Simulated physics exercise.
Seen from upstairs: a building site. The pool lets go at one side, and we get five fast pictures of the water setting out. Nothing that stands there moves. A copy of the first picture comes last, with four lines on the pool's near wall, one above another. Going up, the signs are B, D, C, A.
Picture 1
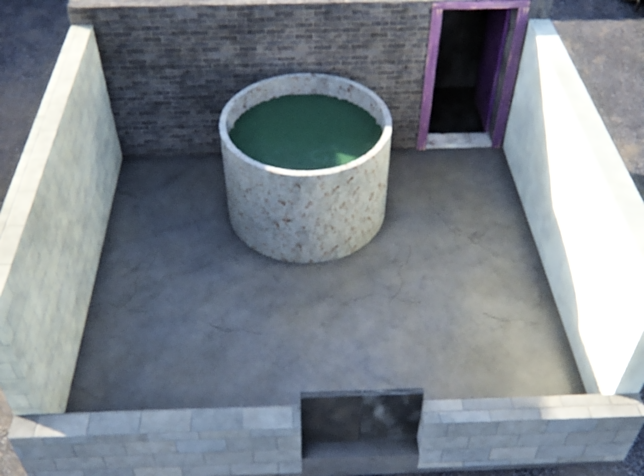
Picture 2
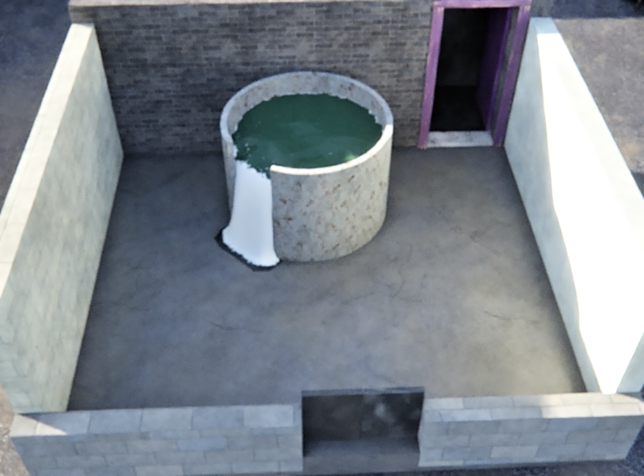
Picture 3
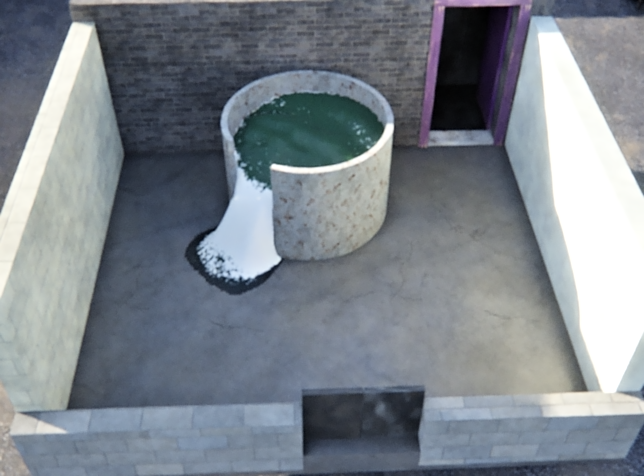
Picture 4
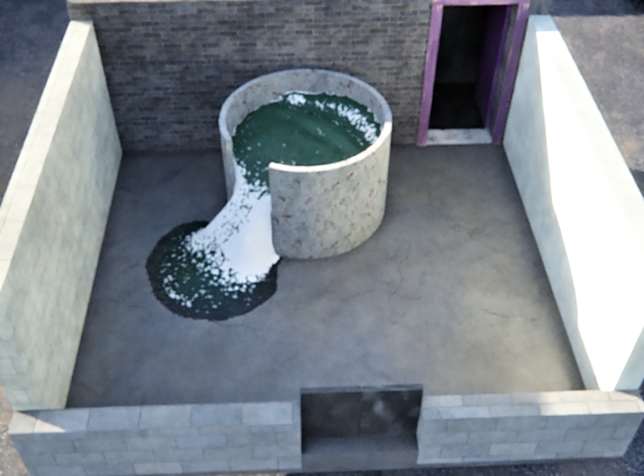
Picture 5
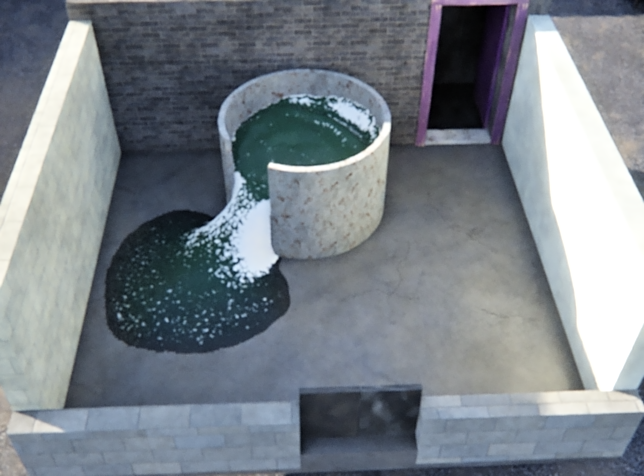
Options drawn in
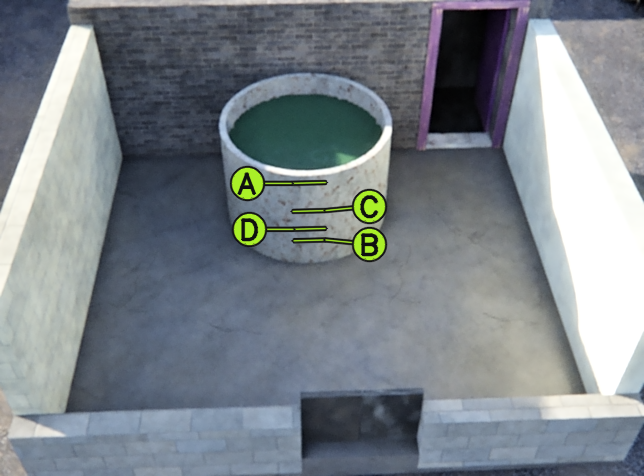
Green water pours through a gap in a round stone tank and spreads across the ground.
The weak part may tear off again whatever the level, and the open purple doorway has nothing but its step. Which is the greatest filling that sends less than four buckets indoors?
The limit is D.
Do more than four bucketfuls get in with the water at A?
Yes, it does.
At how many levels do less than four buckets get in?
Two.
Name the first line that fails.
The answer is C.
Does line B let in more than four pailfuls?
No.
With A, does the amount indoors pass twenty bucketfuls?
Yes, it does.
In lime, A at (308, 182); B at (309, 240); C at (309, 210); D at (309, 228); from the bottom up B, D, C, A.
For line A, dozens of bucketfuls pour in.
For line B, nothing gets over.
For line C, about 11 bucketfuls get in.
For line D, a splash gets over, under a bucket.
